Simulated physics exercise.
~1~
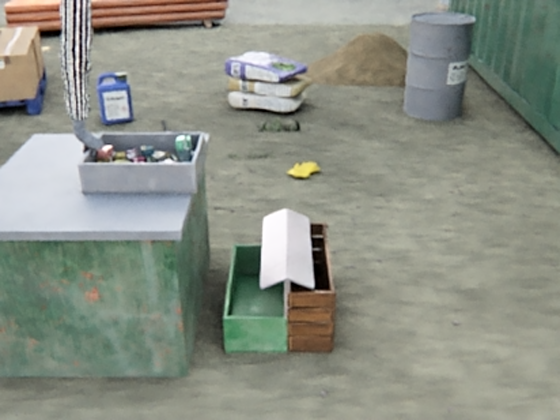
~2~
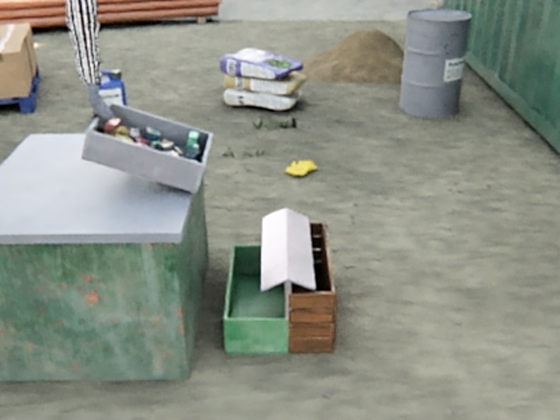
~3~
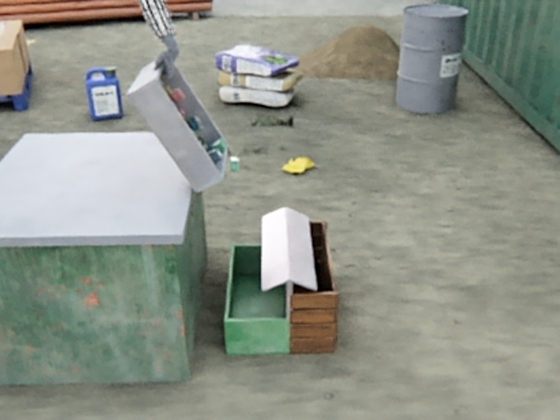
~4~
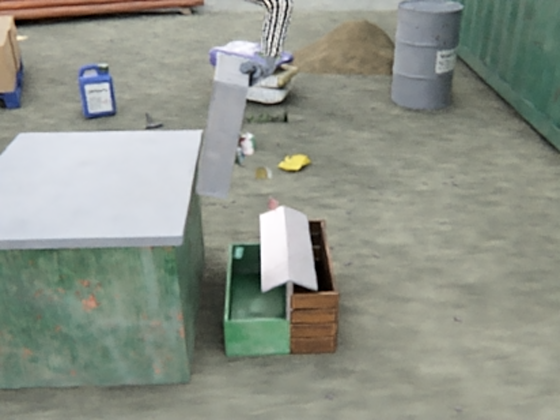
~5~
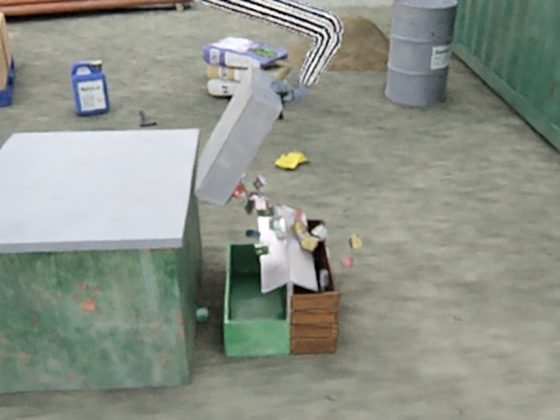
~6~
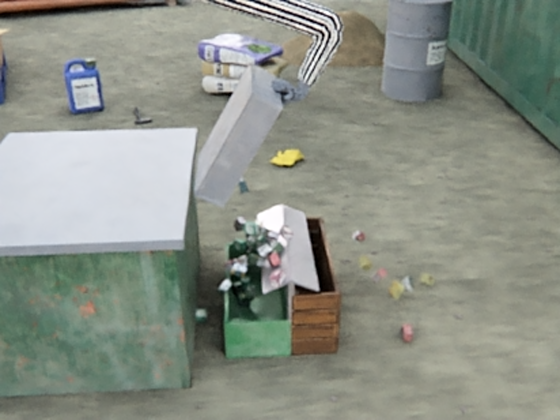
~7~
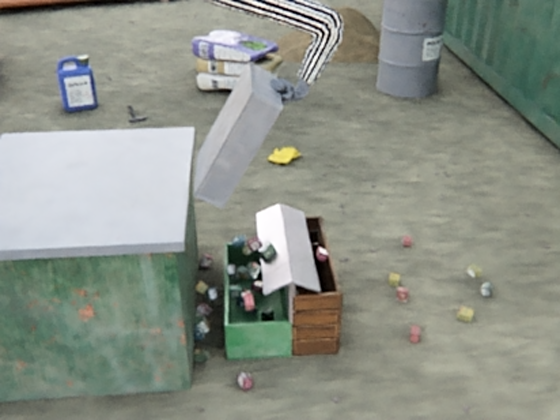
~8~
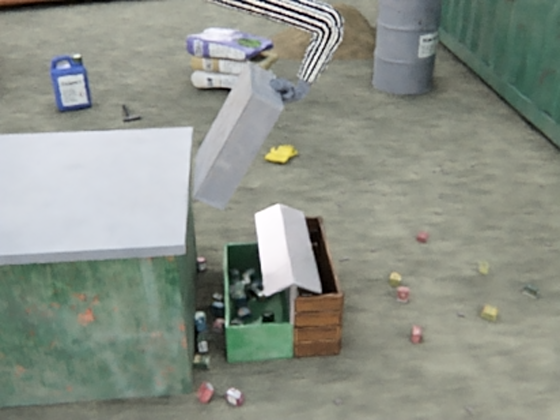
In a yard with a barrel and a sand heap, a striped arm lifted a grey crate off a bench and tipped it rightward, spilling small cartons over a white ridge; many landed in the green trough, a few in the wooden tub, others scattered on the ground either side.
